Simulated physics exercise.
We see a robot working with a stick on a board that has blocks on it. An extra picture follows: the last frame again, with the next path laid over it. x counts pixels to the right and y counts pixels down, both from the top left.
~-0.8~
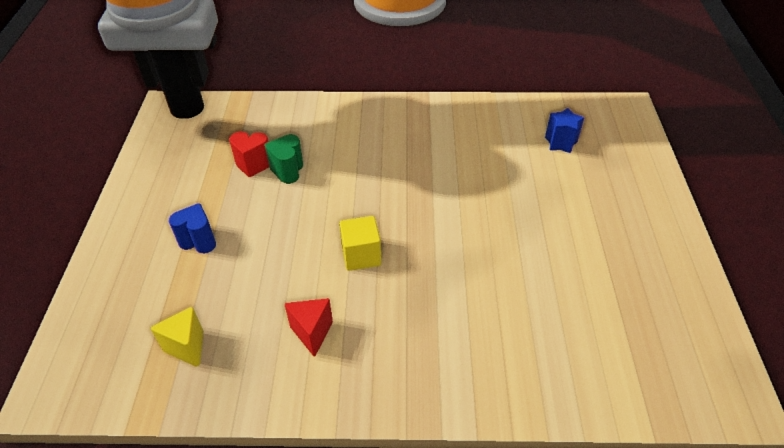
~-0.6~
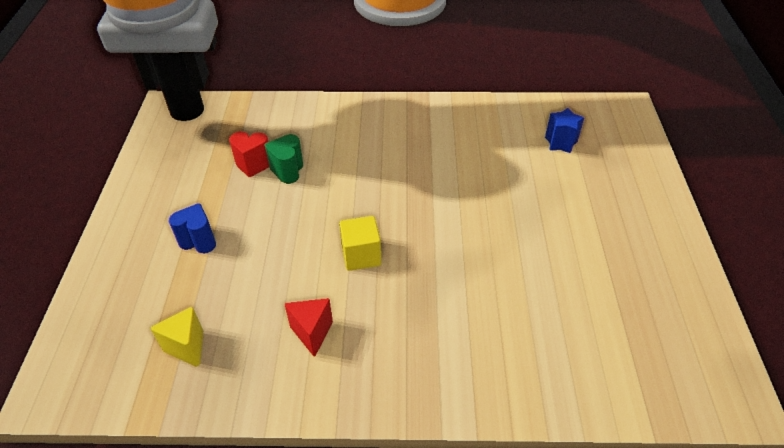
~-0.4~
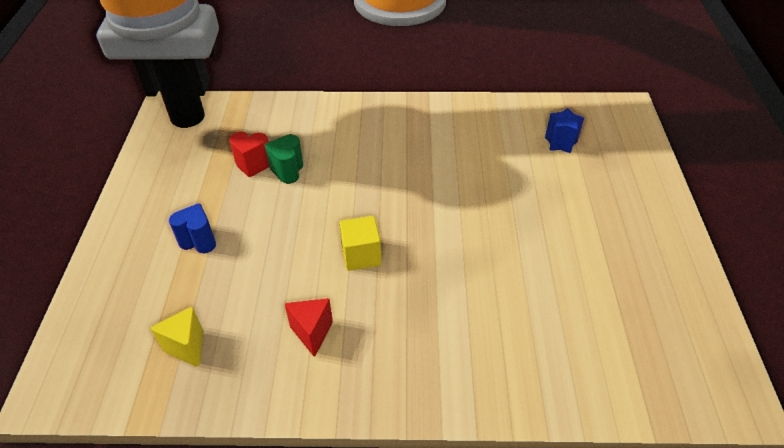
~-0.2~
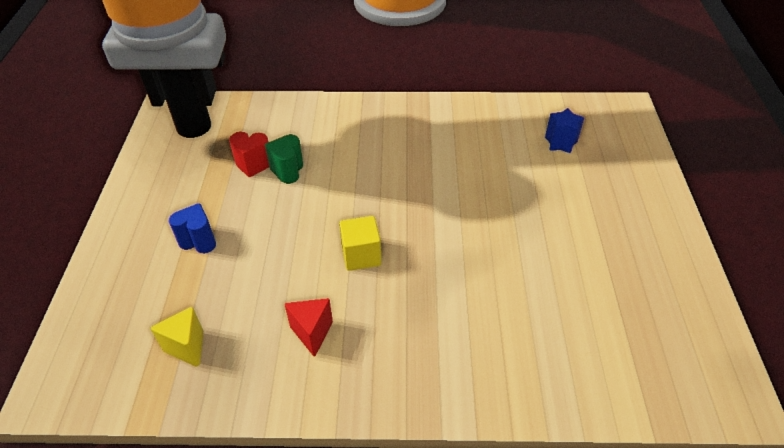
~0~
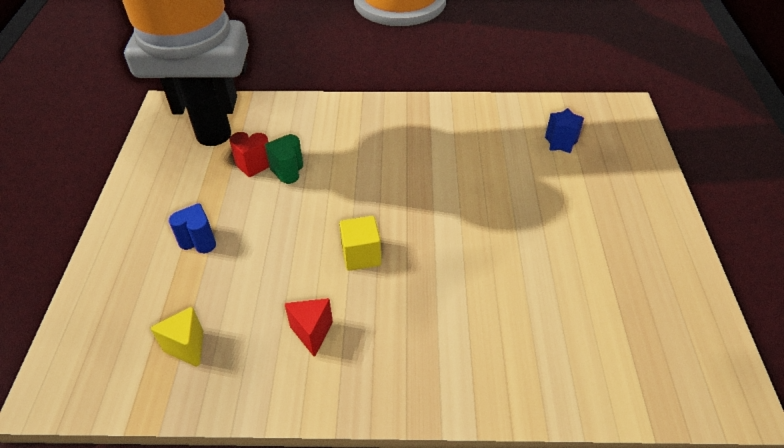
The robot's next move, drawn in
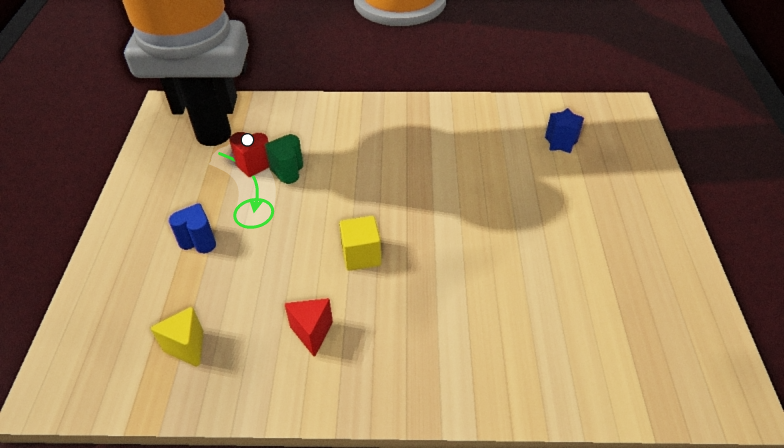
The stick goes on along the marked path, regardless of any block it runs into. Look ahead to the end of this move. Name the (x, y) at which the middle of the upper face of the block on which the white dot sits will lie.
Its top middle: (287, 163).
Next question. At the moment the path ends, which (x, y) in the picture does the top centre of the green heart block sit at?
The middle of the upper face of the green heart block will lie at about (319, 155) in the picture.
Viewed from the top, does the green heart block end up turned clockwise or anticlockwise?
Viewed from above: Anti-clockwise.
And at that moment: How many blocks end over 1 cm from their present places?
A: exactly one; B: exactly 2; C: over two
The answer is B.
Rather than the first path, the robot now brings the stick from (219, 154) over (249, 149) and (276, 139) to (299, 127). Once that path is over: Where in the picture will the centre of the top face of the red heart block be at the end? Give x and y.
I predict (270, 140).
Drawn move, from (219, 154) over (244, 166) and (257, 187) to (254, 213); the dot is on the red heart block.
The first path, step by step. One third of the way, stick at (240, 148); red heart block at (274, 147), turned 20° anticlockwise; green heart block at (301, 152), turned 25° anticlockwise.
Two thirds of the way, stick at (252, 169); red heart block at (289, 159), turned 65° anticlockwise; green heart block at (318, 155), turned 65° anticlockwise.
At the end, stick at (249, 195); blue heart block still; red heart block at (287, 163), turned 85° anticlockwise; green heart block at (319, 155), turned 70° anticlockwise.
